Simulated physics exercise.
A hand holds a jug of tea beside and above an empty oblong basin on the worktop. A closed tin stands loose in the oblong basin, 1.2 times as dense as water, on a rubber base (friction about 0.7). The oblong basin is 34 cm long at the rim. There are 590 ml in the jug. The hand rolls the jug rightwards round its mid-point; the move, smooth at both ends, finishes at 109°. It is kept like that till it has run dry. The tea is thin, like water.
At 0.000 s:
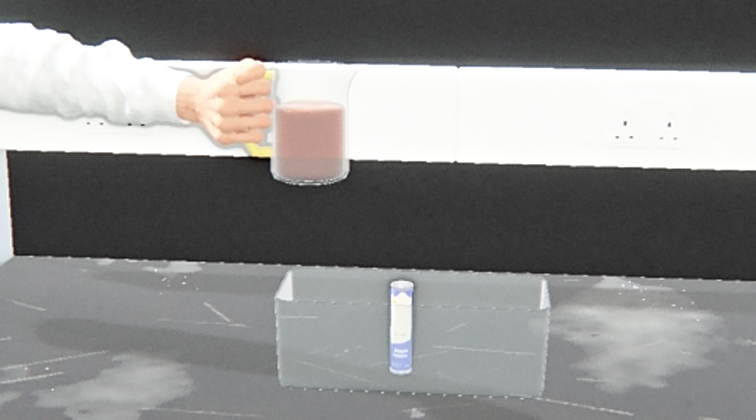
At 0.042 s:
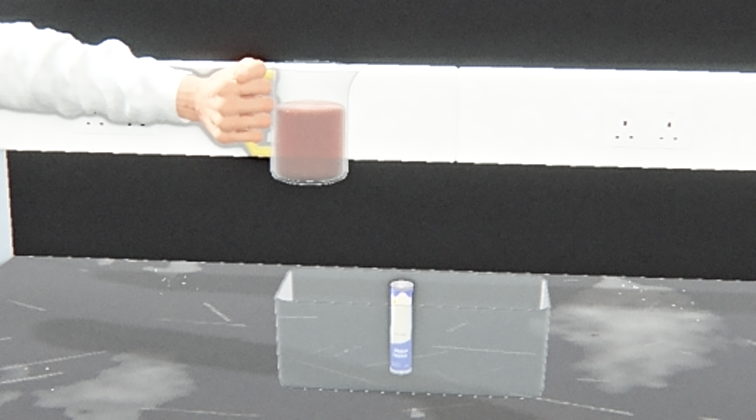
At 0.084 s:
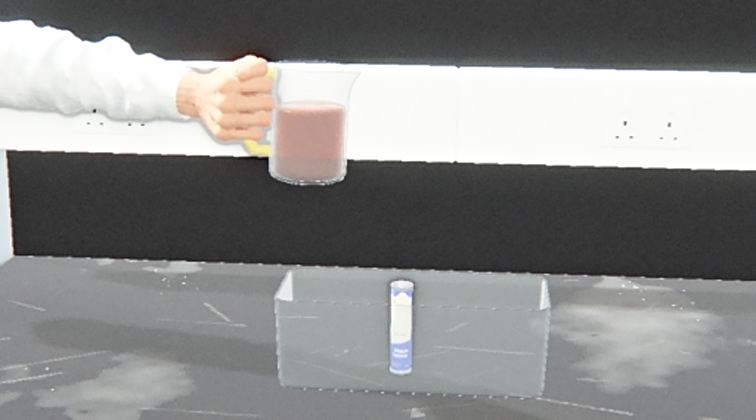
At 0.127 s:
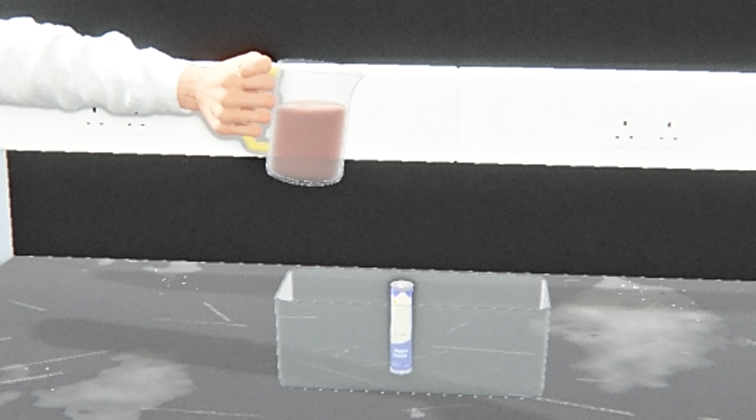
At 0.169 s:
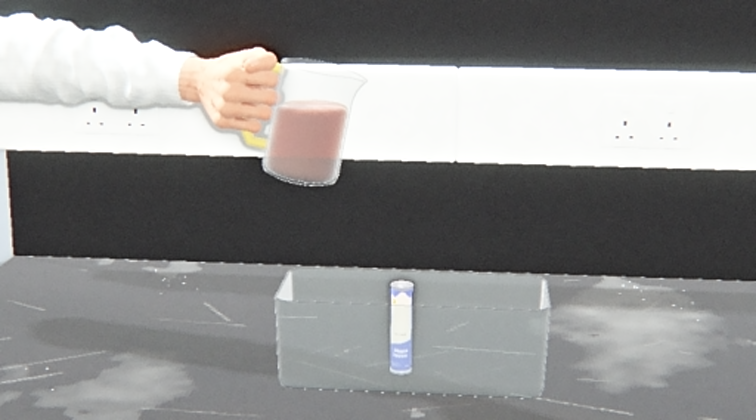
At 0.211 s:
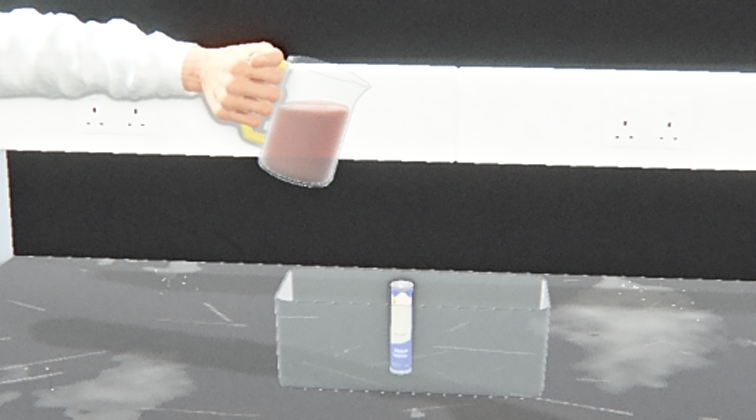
At the start, a hand holds a jug of reddish-brown liquid upright above a clear oblong basin, where a closed tin stands on the worktop. The hand then slowly rolls the jug rightwards into a slight tilt, the liquid staying inside, while the basin and tin stay still.
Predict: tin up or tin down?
It stays up.
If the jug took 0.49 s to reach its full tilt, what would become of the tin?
The tin stays up.
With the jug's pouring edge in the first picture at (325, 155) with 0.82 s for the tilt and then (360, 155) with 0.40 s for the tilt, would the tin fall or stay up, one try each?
First it stays up; then it falls.
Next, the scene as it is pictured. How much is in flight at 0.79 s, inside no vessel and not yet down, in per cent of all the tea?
Some 38 per cent.
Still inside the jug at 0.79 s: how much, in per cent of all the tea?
About 34 per cent.
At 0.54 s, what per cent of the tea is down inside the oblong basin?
Near 0 in a hundred.
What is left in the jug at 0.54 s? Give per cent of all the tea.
Near 92 in a hundred.
By 0.54 s the tilt is 81° and 91 per cent is still to pour; the tin stands where it began.
By 0.79 s the tilt is 109° and 34 per cent is still to pour; the tin stands where it began.
By 1.04 s the tilt is 109° and 4 per cent is still to pour; the tin stands where it began.
By 1.32 s the tilt is 109° and 0 per cent is still to pour; the tin stands where it began.
At rest the tin stands where it began.
